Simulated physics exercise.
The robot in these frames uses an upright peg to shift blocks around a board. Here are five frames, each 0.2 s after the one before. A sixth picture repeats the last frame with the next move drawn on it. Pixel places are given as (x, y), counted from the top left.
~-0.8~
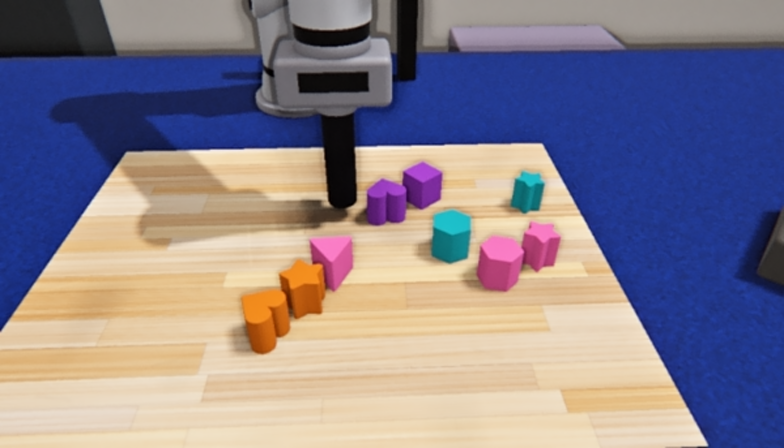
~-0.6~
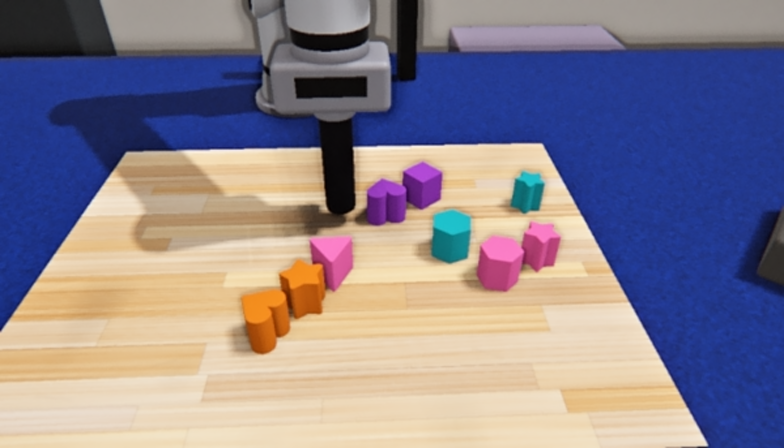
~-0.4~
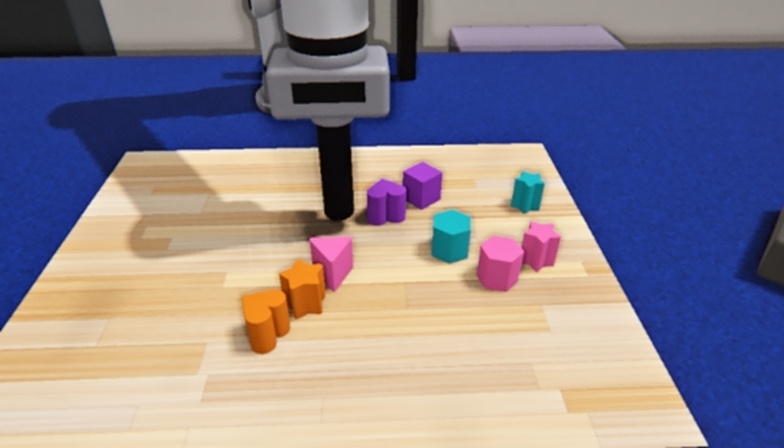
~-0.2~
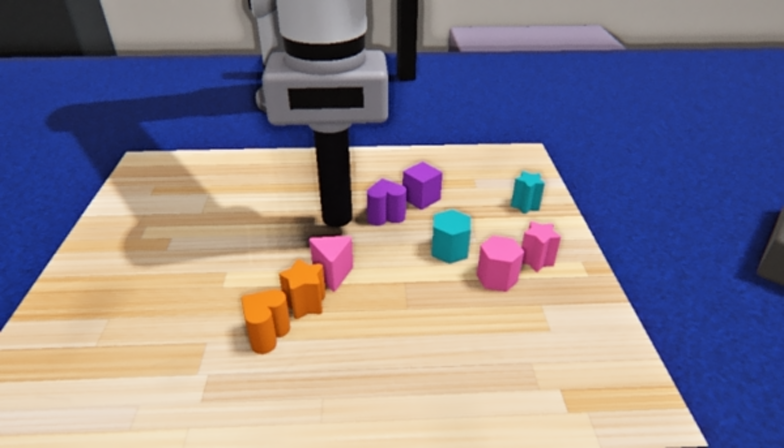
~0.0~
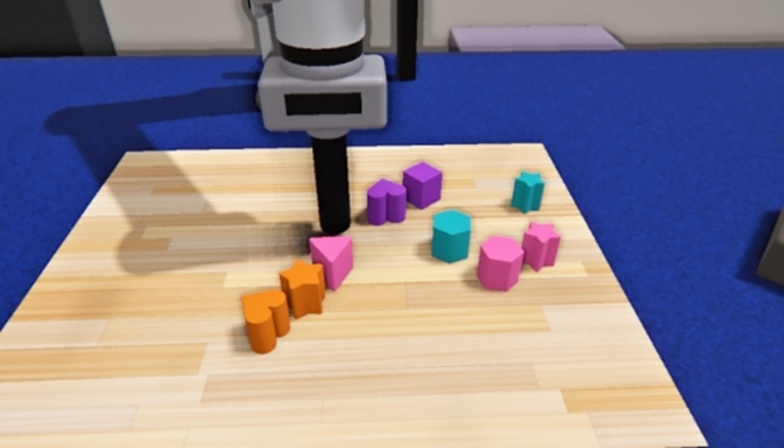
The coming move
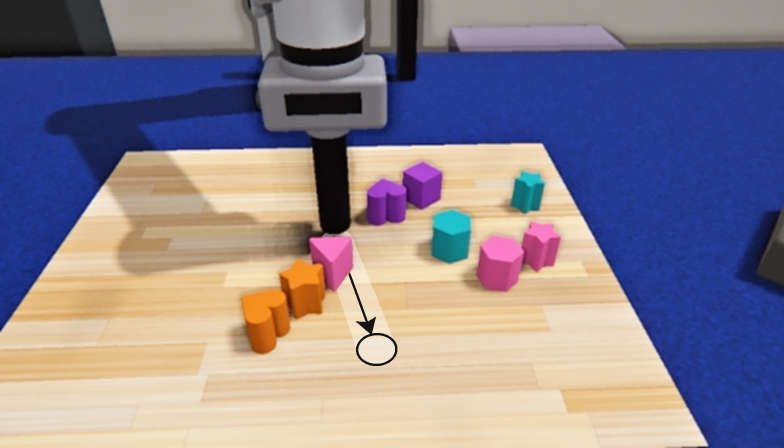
Robot arm with a black peg inching forward toward a pink triangular block on a wooden board, the colourful blocks staying still.
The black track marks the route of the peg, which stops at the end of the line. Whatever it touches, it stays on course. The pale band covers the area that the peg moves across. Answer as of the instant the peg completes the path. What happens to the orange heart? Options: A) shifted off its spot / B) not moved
Option B.
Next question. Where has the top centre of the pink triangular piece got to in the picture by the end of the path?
Its top middle will sit at (329, 290).
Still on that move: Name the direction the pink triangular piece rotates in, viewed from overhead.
Turns clockwise.
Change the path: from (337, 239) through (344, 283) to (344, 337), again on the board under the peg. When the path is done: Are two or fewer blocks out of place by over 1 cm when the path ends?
The answer is yes.
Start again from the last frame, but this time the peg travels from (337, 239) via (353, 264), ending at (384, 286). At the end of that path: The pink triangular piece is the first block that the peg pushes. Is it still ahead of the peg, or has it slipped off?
Most likely the pink triangular piece slides off.
The drawn path runs from (337, 239) to (377, 349).
What follows on the original path. One third of the way, peg at (347, 257); orange star block at (298, 276); pink triangular piece at (332, 260), turned 20° clockwise.
Two thirds of the way, peg at (361, 293); orange star block at (296, 277), turned 15° clockwise; pink triangular piece at (329, 288), turned 70° clockwise.
At the end, peg at (376, 335); orange heart not moved; orange star block at (296, 277), turned 15° clockwise; pink triangular piece at (329, 290), turned 75° clockwise.
